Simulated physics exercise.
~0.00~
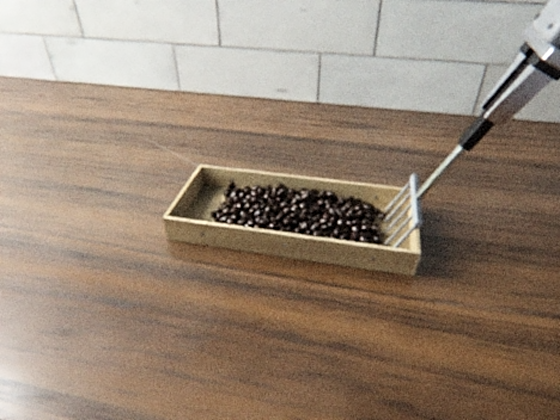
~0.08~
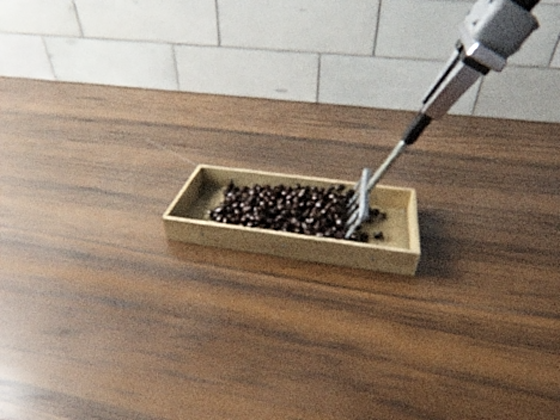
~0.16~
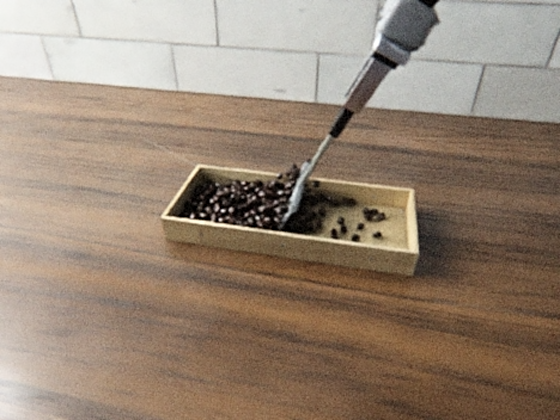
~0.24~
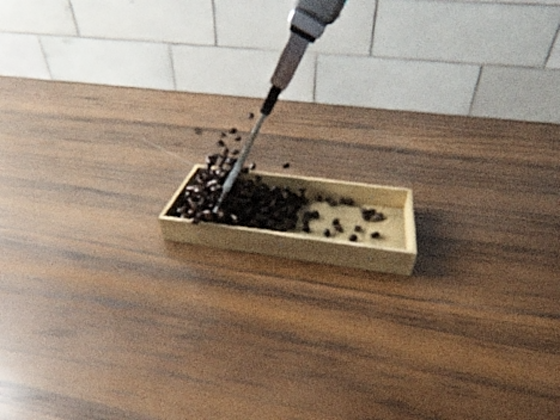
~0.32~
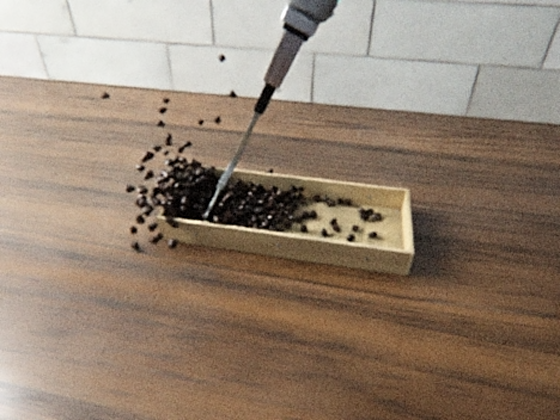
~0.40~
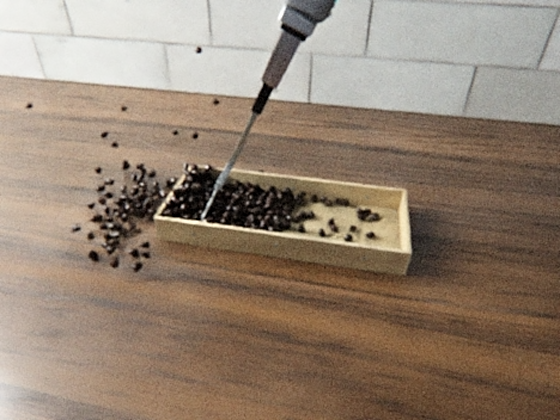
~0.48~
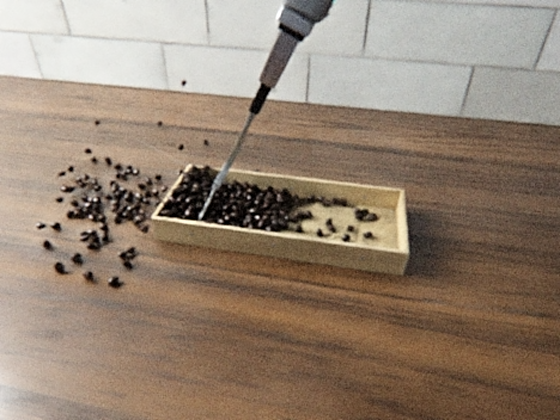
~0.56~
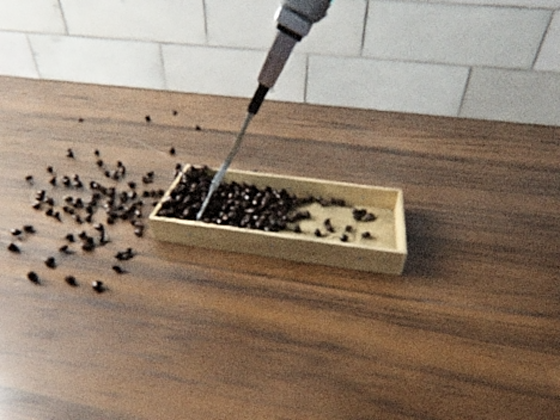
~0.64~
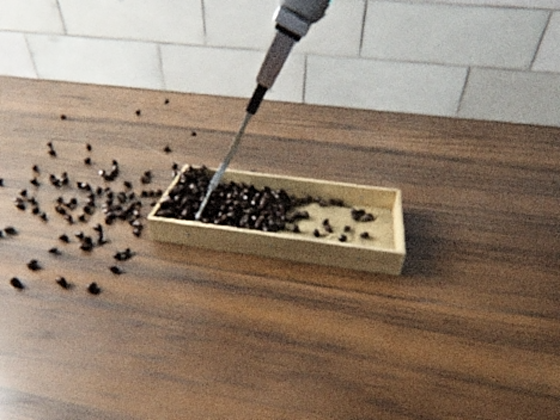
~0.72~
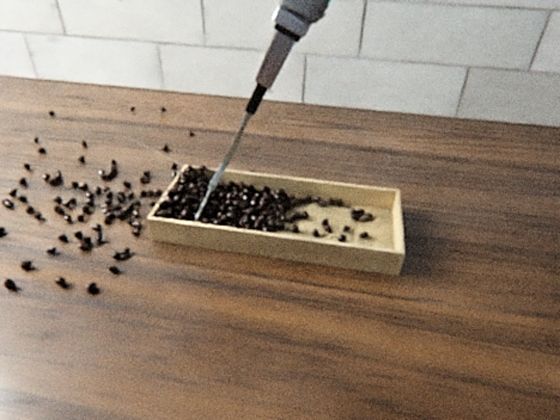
A robot arm sweeps dark beans left along a tray with a comb, scattering some onto the table.
